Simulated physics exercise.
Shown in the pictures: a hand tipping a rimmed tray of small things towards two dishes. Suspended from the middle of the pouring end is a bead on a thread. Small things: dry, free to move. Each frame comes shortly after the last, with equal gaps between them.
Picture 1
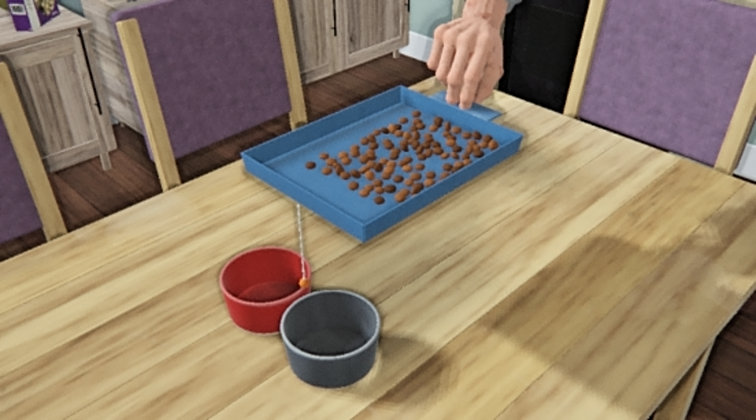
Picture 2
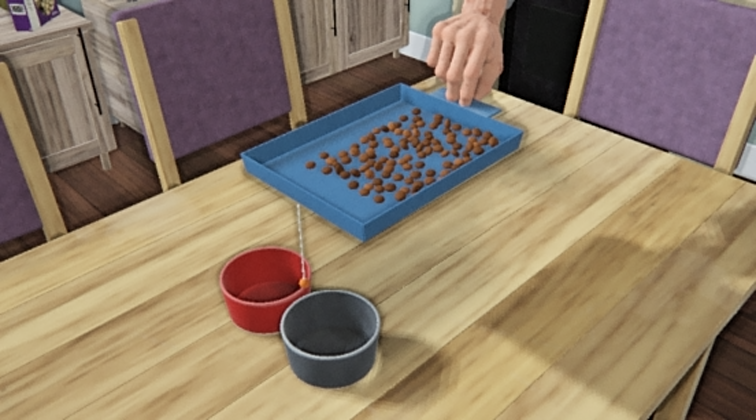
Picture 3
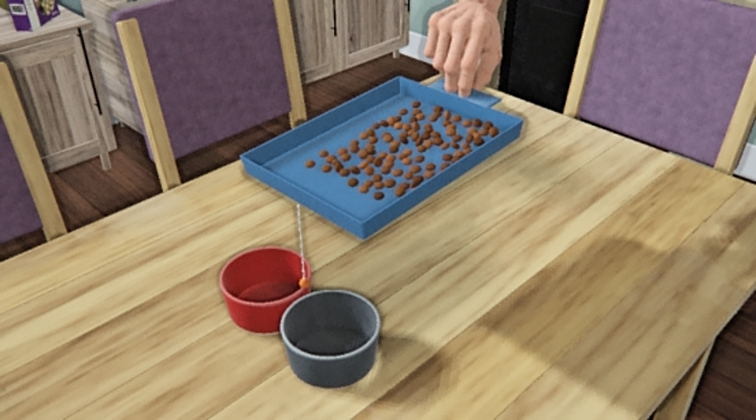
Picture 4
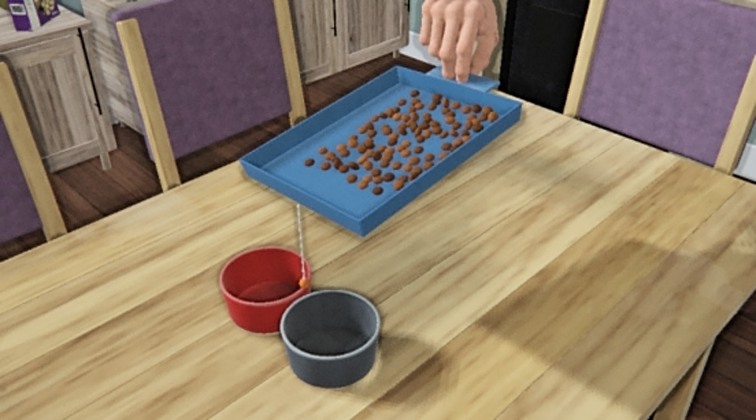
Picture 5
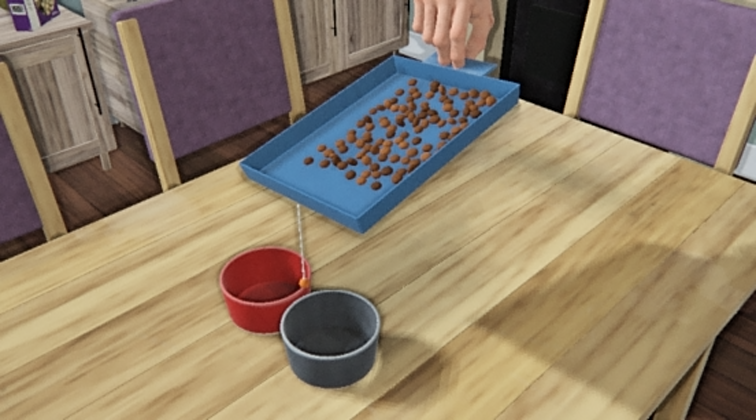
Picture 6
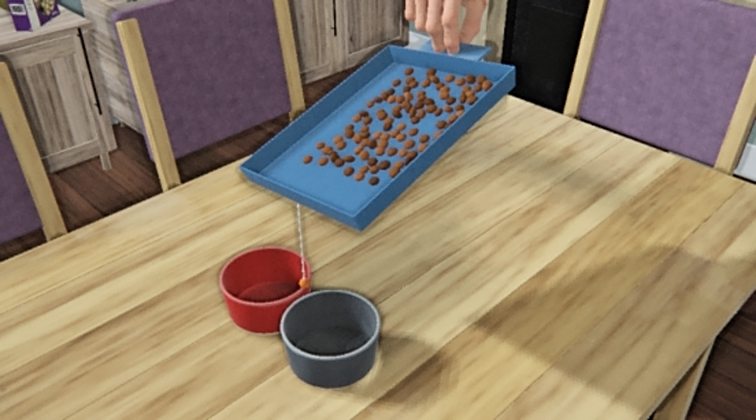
At a wooden table with purple chairs, a hand holds a blue rimmed tray of small brown pieces nearly level above a red dish and a grey dish, a bead hanging on a thread from its near end. The hand then gradually raises the far end, slanting the tray toward the dishes.
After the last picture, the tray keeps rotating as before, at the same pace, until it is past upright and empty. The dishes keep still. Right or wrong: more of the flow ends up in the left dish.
Right.
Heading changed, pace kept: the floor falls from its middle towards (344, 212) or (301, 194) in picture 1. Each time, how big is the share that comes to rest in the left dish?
In turn some 0 and 40 per cent.
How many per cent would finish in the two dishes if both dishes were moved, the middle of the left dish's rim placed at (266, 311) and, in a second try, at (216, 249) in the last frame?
Roughly 10 % and then 70 %.
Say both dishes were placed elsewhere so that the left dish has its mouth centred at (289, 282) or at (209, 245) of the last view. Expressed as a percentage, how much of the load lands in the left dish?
About 50% on the first try and 10% on the second.
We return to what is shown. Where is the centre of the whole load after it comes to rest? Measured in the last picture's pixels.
The centre ends up roughly at (257, 298).
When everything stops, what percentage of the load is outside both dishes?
10 per cent.
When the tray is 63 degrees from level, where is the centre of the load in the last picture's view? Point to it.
Somewhere about pixel (276, 173).
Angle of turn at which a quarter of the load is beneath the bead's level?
I'd put it at about 85 degrees.
Shortly afterwards, tray tipped steeply; all but a few on the tray; a little in the air.
Next, tray tipped past a quarter turn; near half on the tray; near a third in the left dish; a little outside both; a little in the air.
Some moments later, tray tipped past a quarter turn; the bulk in the left dish; a little outside both.
In the end, tray tipped past a quarter turn; none at all in the right dish; the bulk in the left dish; a little outside both.
